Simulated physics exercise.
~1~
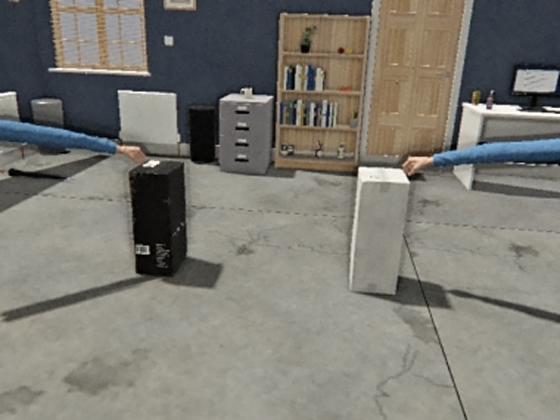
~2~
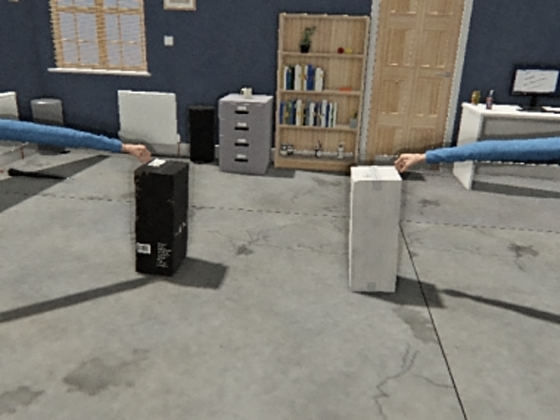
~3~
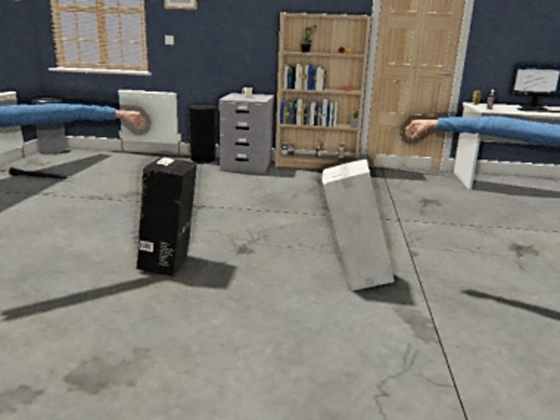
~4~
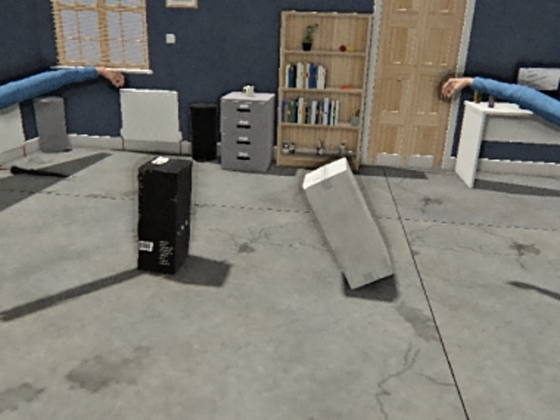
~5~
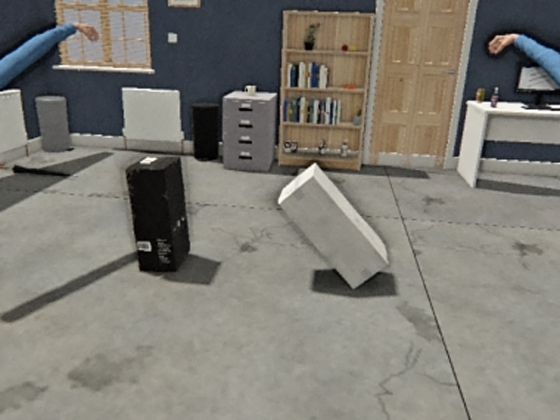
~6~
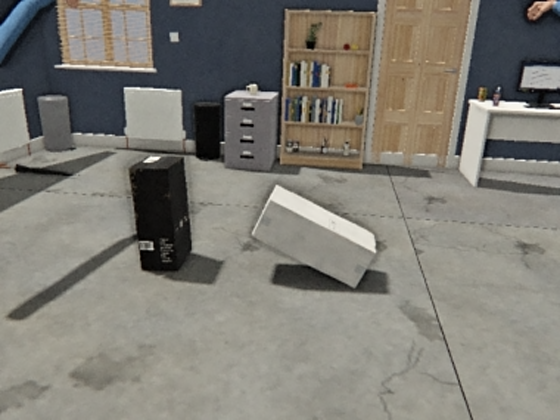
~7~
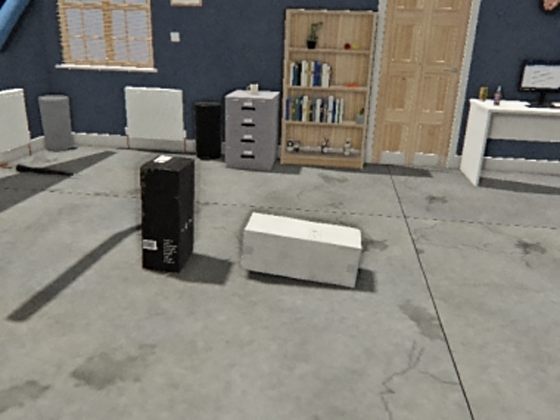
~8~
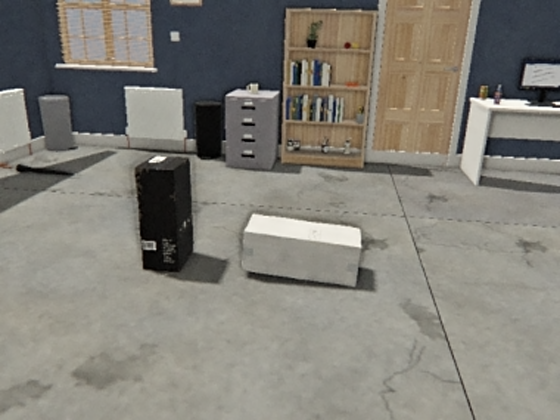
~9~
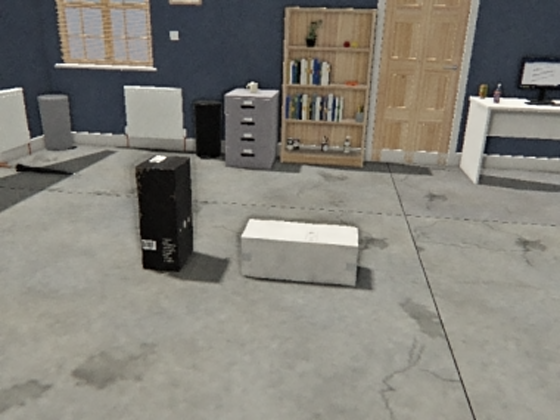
Two hands nudging upright boxes on a concrete floor and withdrawing, the white one toppling left onto its side, the black one staying upright.
